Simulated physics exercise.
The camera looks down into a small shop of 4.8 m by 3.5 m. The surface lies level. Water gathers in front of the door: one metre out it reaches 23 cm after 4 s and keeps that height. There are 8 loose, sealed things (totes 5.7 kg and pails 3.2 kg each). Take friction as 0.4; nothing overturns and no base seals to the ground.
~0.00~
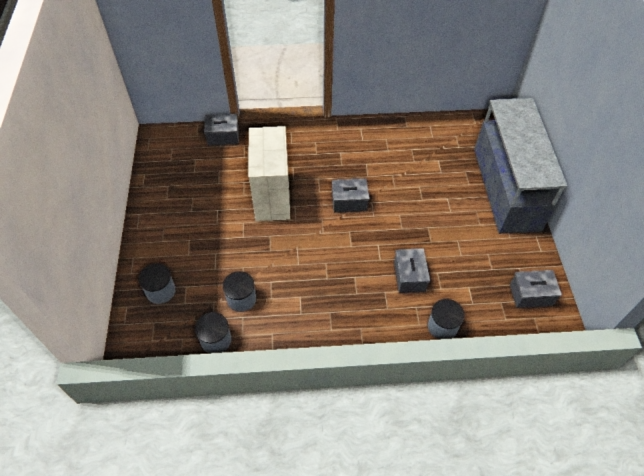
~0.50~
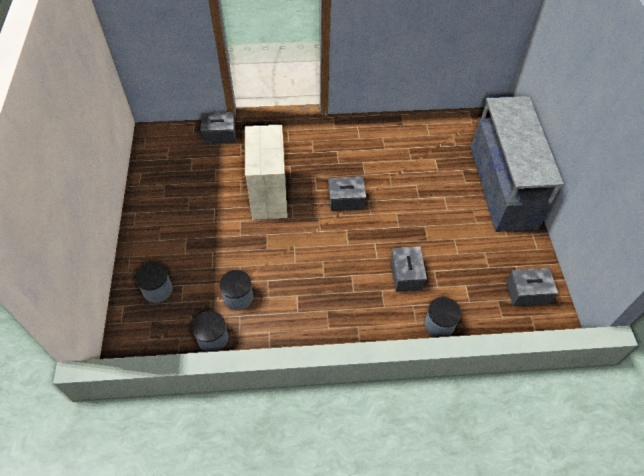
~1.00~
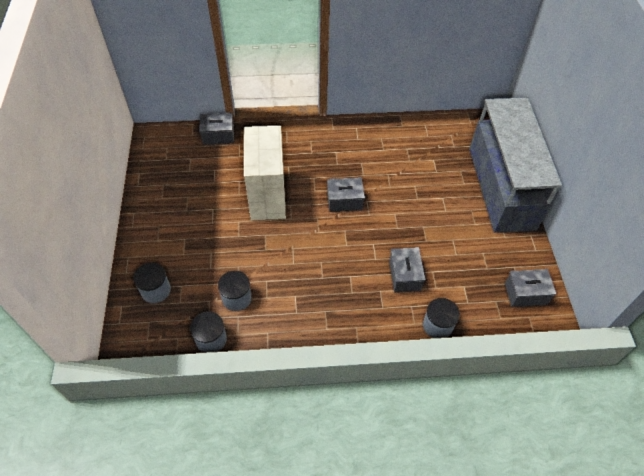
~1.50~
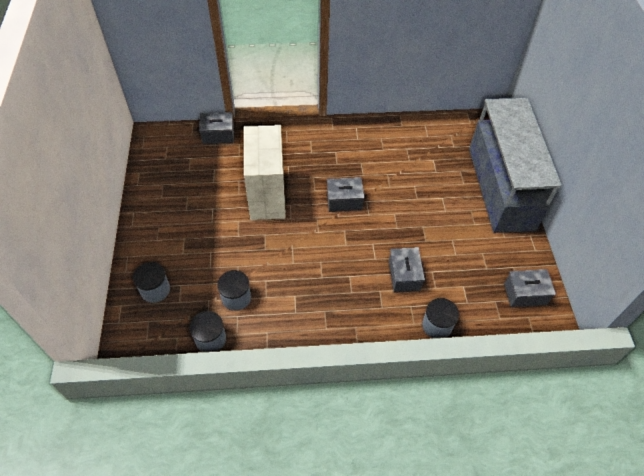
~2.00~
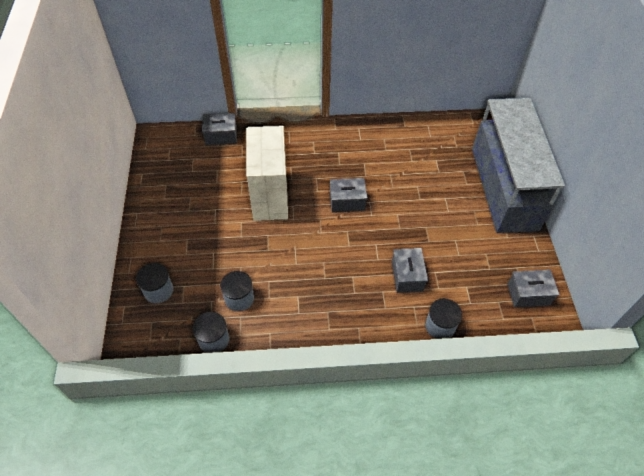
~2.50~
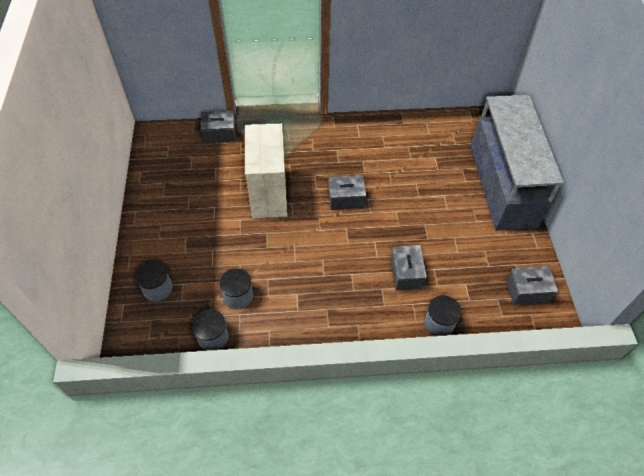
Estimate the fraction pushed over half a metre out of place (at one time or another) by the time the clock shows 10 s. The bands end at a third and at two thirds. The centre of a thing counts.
Share: Two thirds or above.
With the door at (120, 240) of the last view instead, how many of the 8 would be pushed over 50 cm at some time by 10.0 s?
In that case 5 of them.
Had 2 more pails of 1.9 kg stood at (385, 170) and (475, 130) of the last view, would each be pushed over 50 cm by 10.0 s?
In turn: Over, short of it.
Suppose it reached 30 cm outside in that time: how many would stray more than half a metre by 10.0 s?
Then 8.
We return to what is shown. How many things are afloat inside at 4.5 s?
I count 0.
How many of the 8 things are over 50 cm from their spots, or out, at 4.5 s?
By then 1.
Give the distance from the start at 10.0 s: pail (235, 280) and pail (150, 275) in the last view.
In turn: 140 cm, 100 cm.
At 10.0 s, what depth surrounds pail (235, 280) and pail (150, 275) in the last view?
Roughly 8 and 6 cm.
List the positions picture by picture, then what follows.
The first frame shows a tote at (538, 283) rests on the ground; a tote at (413, 265), on the bottom; 0.0 m2 under water; 0 of 8 have shifted.
The second frame shows a tote at (535, 281), on the bottom; a tote at (409, 263) rests on the ground; 0.0 m2 under water; 0 of 8 have shifted.
The third frame shows a tote at (533, 282), on the bottom; a tote at (408, 264) rests on the ground; 0.0 m2 under water; 0 of 8 have shifted.
The fourth frame shows a tote at (532, 283), on the bottom; a tote at (407, 264), on the bottom; 0.0 m2 under water; 0 of 8 have shifted.
The fifth frame shows a tote at (536, 283) rests on the ground; a tote at (410, 265) rests on the ground; 0.0 m2 under water; 0 of 8 have shifted.
The sixth frame shows a tote at (535, 280), on the bottom; a tote at (409, 262) rests on the ground; water covers 0.6 m2; 0 of 8 have shifted.
After 3.5 s 0 of 8 are over 50 cm from their spots; 0 afloat.
After 4.5 s 1 of 8 are over 50 cm from their spots; 0 afloat.
After 7.0 s 2 of 8 are over 50 cm from their spots; 3 afloat.
After 10.0 s 6 of 8 are over 50 cm from their spots, and 6 have been at some point; 8 afloat.
